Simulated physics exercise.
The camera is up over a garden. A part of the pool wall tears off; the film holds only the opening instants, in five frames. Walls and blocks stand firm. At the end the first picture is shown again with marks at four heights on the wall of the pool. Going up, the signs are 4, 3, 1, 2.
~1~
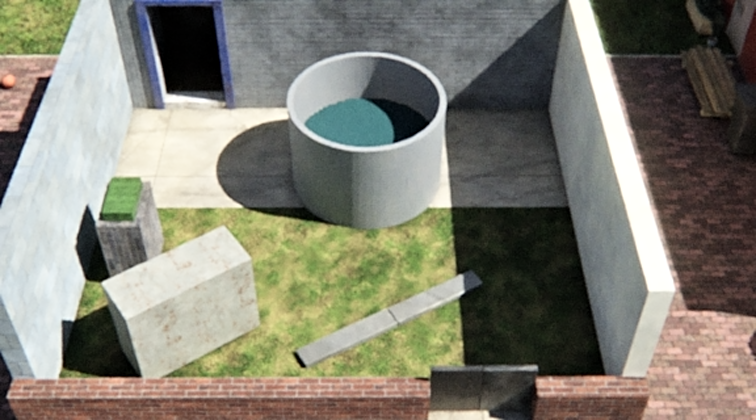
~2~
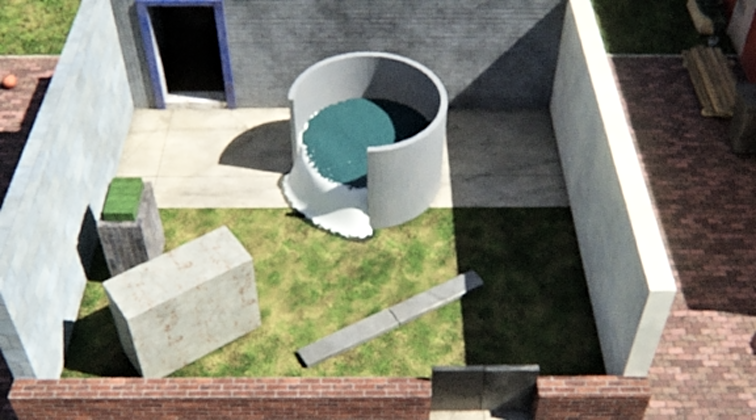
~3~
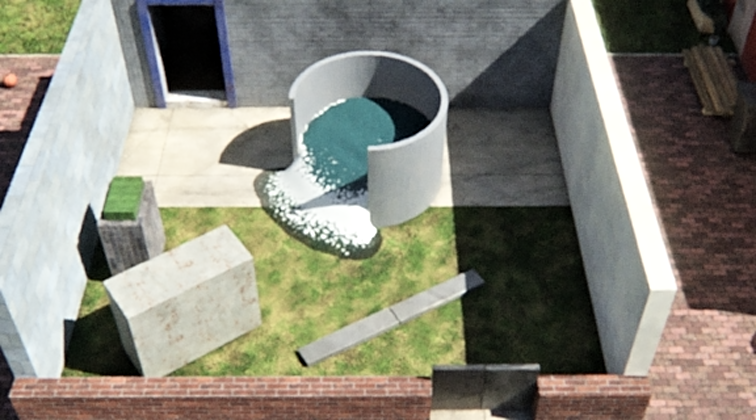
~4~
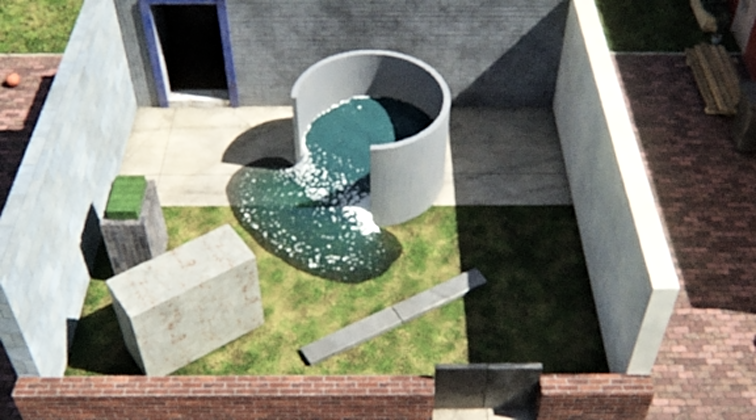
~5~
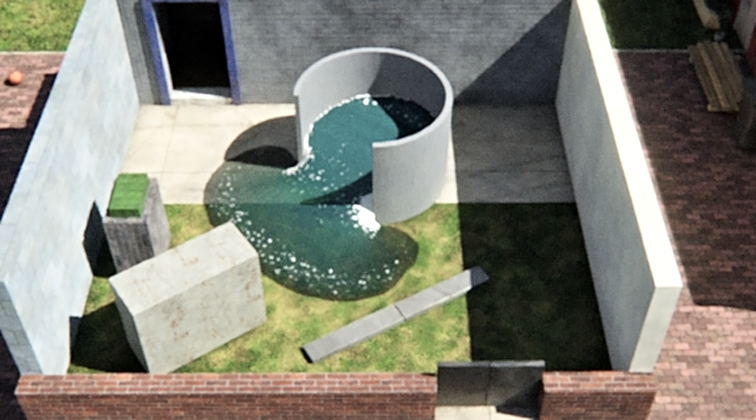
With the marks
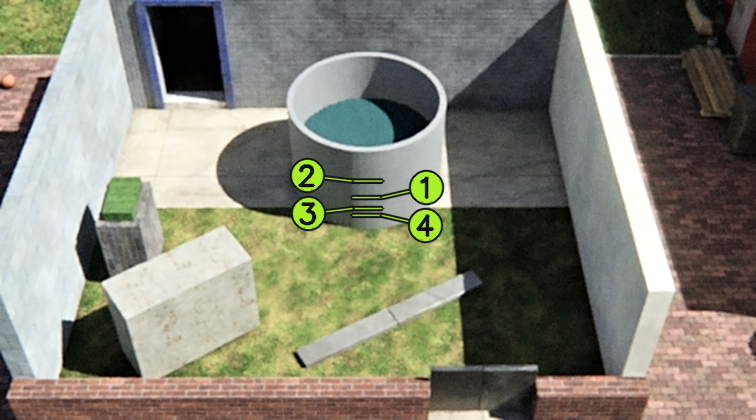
Water pours through an opening in the round grey tank and spreads across the grass.
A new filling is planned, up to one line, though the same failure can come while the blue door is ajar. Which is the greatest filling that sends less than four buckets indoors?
That is line 2.
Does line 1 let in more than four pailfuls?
No.
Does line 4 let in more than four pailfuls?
No.
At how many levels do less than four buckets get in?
All of them.
On the marked copy, 1 at (367, 197); 2 at (367, 181); 3 at (367, 208); 4 at (367, 215); from the bottom up 4, 3, 1, 2.
For line 1, nothing gets over.
For line 2, a bucket or two gets in.
For line 3, nothing gets over.
For line 4, nothing gets over.
